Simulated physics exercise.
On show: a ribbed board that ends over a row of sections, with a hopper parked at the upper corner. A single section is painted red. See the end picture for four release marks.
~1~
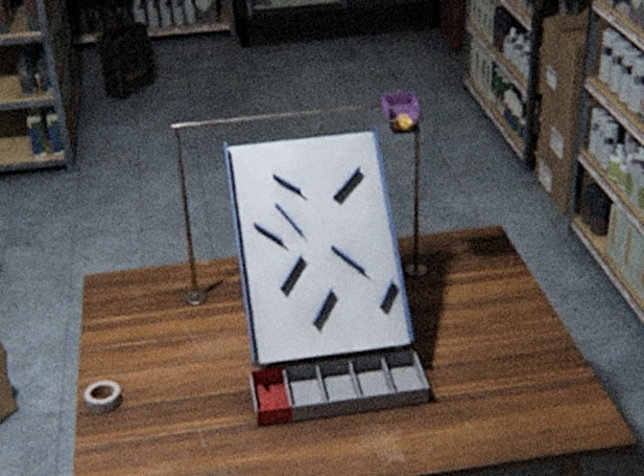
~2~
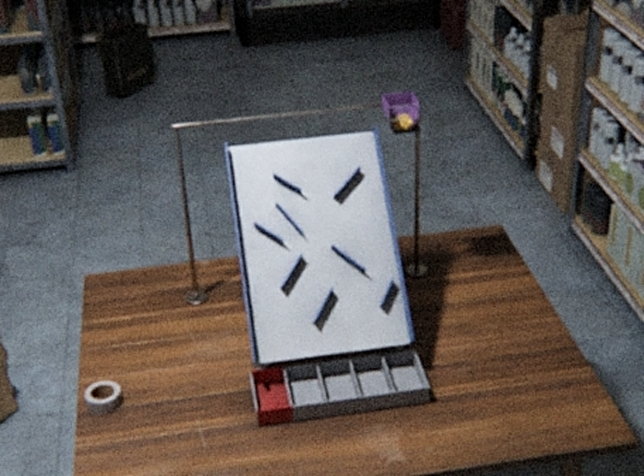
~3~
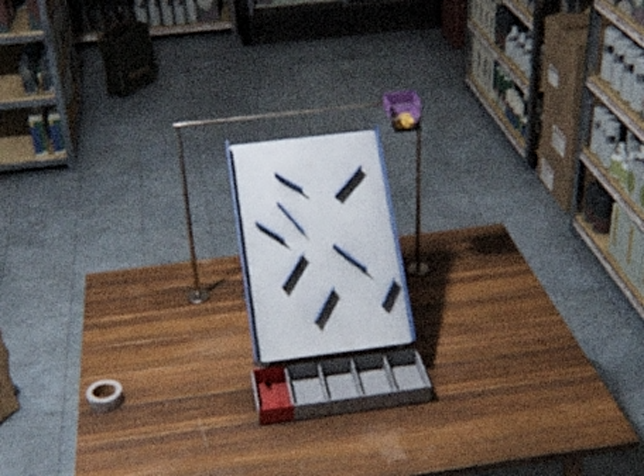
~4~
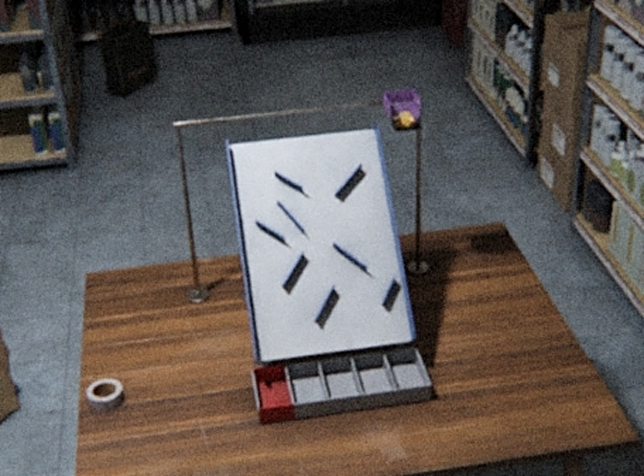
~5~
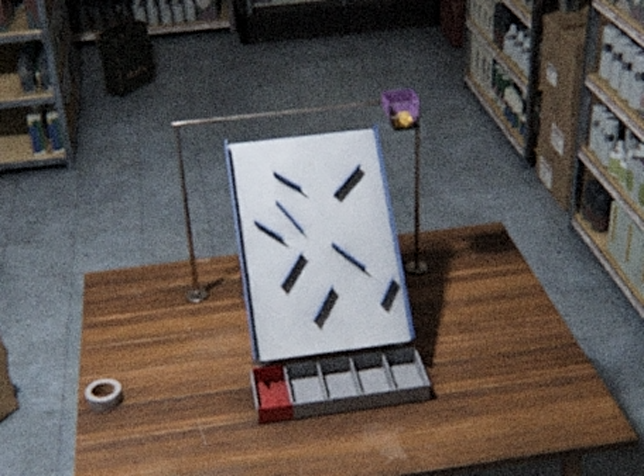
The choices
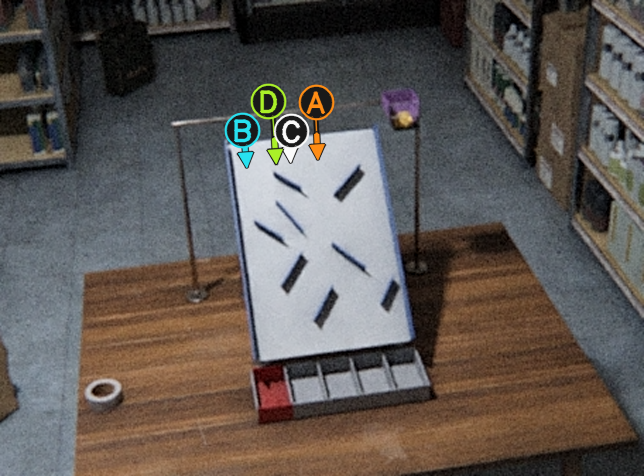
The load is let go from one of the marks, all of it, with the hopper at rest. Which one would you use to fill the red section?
The answer is mark B.
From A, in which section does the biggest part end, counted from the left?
The second.
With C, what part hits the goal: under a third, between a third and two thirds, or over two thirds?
Mark C gives under a third.
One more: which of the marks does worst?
That would be C.
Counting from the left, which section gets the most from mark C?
It is the fourth one.
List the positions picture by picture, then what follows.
Hopper near (401, 125), puffed corn balls, door shut, in the first frame.
Ribs (274, 173) to (302, 190), (334, 195) to (360, 166), (254, 222) to (283, 240), in the second frame.
Ribs (278, 201) to (305, 231), (283, 285) to (303, 252), (334, 244) to (367, 269), in the third frame.
Ribs (316, 319) to (334, 285), (383, 302) to (395, 275), in the fourth frame.
Red section near (276, 412), number 1 of 5 from the left, in the fifth frame.
On the marked copy, mark A meets the board at (317, 154); mark B meets the board at (246, 162); mark C meets the board at (290, 157); mark D meets the board at (275, 158).
With A, close to a quarter in the red section, the bulk in other sections.
With B, the bulk in the red section, a small share in other sections, only a few outside the box.
With C, a small share in the red section, the bulk in other sections, a small share outside the box.
With D, close to a quarter in the red section, close to two thirds in other sections, a small share outside the box.
